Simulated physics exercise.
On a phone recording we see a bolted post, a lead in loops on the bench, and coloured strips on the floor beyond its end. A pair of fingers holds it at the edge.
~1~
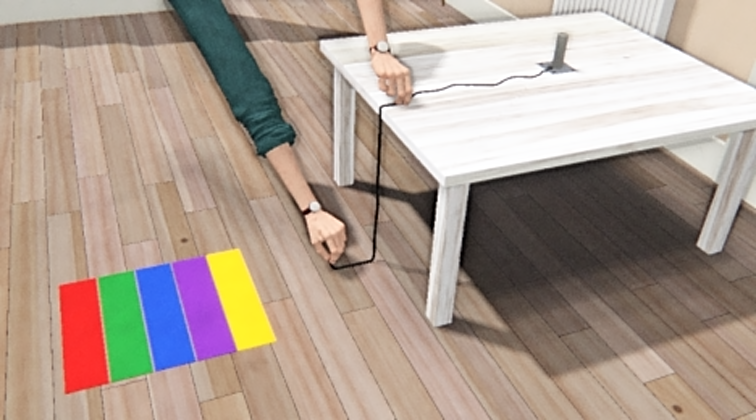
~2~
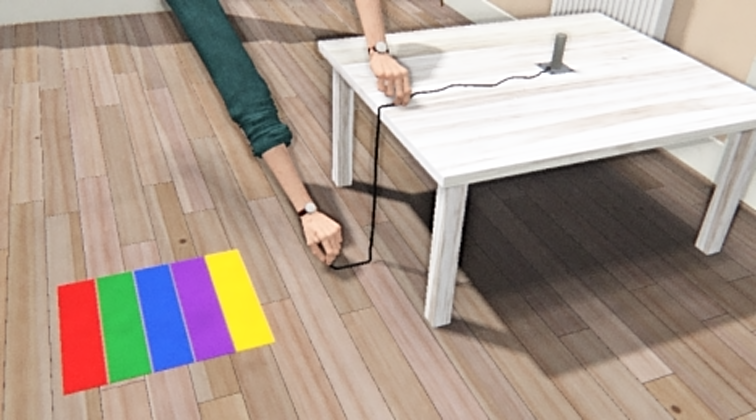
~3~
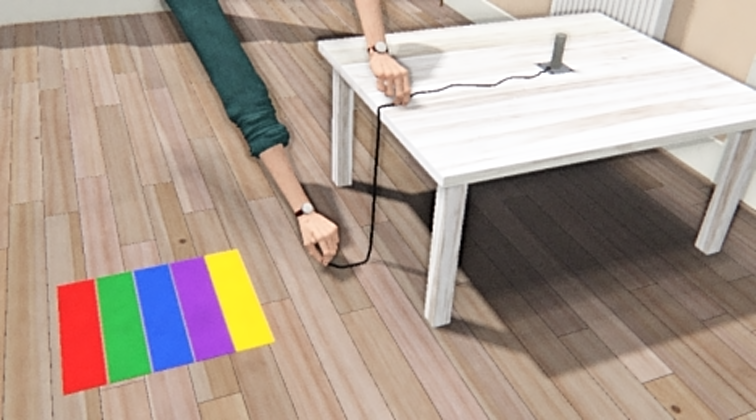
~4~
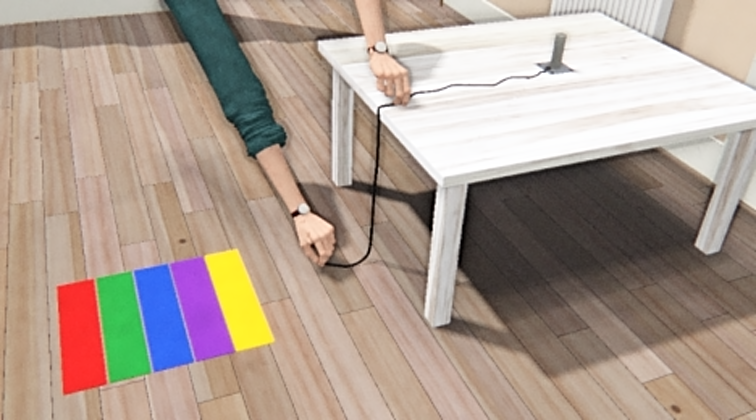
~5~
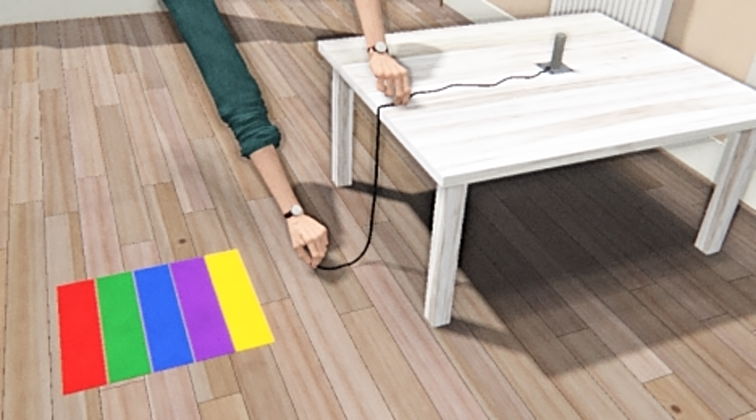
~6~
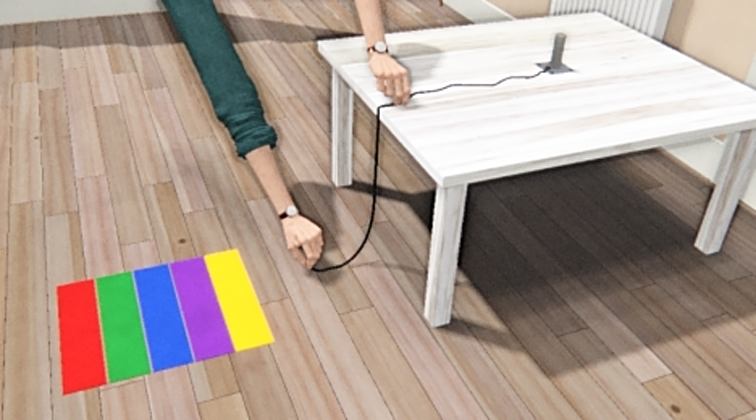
At first, one hand pins a dark lead at the edge of a white table while another holds its end near the floor. The lower hand then moves slightly left, drawing the end toward the coloured strips, nearest the yellow one, and the hanging lead eases from a square bend into a smooth curve.
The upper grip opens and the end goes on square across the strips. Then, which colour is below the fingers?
The purple one is below them.
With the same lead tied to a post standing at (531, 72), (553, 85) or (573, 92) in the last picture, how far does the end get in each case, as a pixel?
The first try gives (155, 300), the second (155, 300) and the third (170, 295).
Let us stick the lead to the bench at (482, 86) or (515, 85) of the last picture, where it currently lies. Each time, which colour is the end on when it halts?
Purple; purple.
Soon after, end near (267, 273); short of the strips.
After that, end near (221, 283); over yellow.
At the stop, end near (192, 289); over purple. The purple one.
